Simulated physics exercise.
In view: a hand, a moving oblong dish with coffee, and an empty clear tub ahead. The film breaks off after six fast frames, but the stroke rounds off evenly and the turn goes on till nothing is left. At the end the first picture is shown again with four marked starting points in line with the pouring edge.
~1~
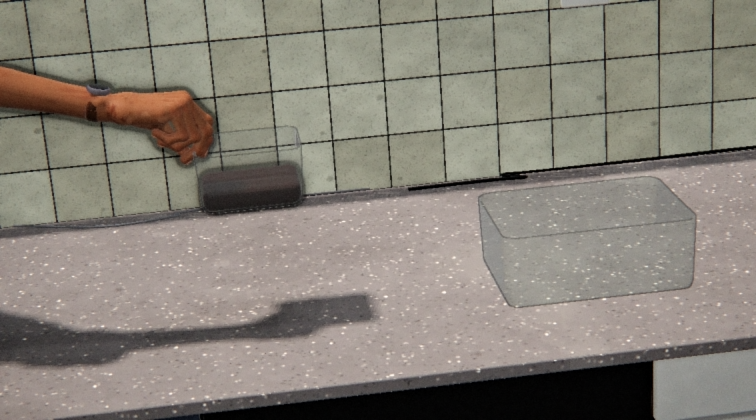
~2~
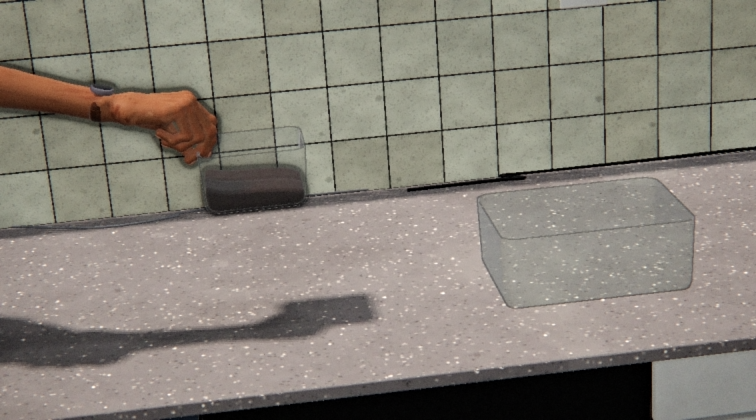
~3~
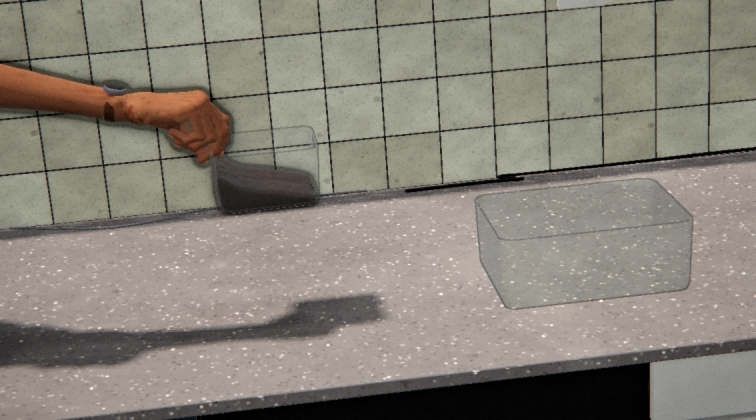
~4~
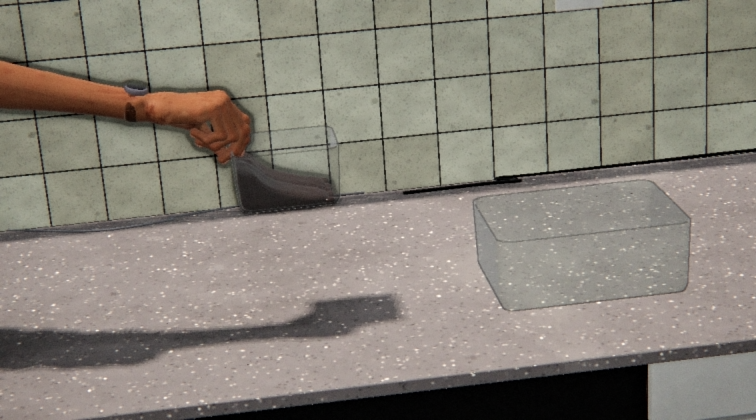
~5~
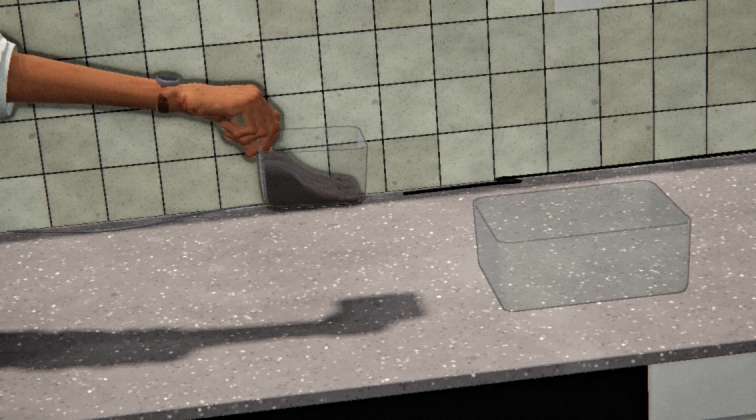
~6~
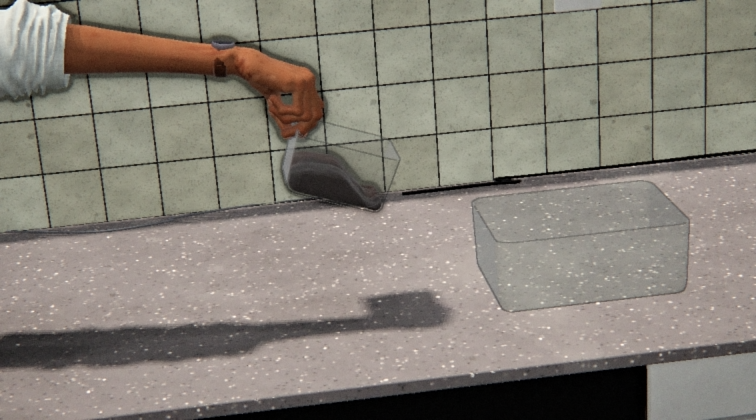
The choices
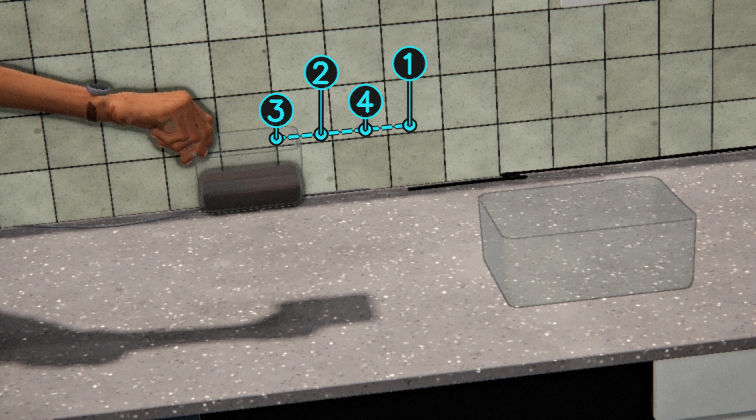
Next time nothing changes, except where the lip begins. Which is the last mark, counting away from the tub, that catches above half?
I would pick dot 2.
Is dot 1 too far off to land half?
No.
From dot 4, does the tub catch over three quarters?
Yes, it does.
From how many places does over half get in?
Three of them.
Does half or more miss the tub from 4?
No, not at all.
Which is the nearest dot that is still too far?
3.
On the marked copy, 1 at (409, 125); 2 at (321, 134); 3 at (276, 138); 4 at (365, 129).
Choosing 1, about 91 % lands in the tub, 1 % falls short and 8 % goes beside or beyond.
Choosing 2, about 69 % lands in the tub, 26 % falls short and 5 % goes beside or beyond.
Choosing 3, about 26 % lands in the tub, 70 % falls short and 5 % goes beside or beyond.
Choosing 4, about 93 % lands in the tub, 1 % falls short and 6 % goes beside or beyond.
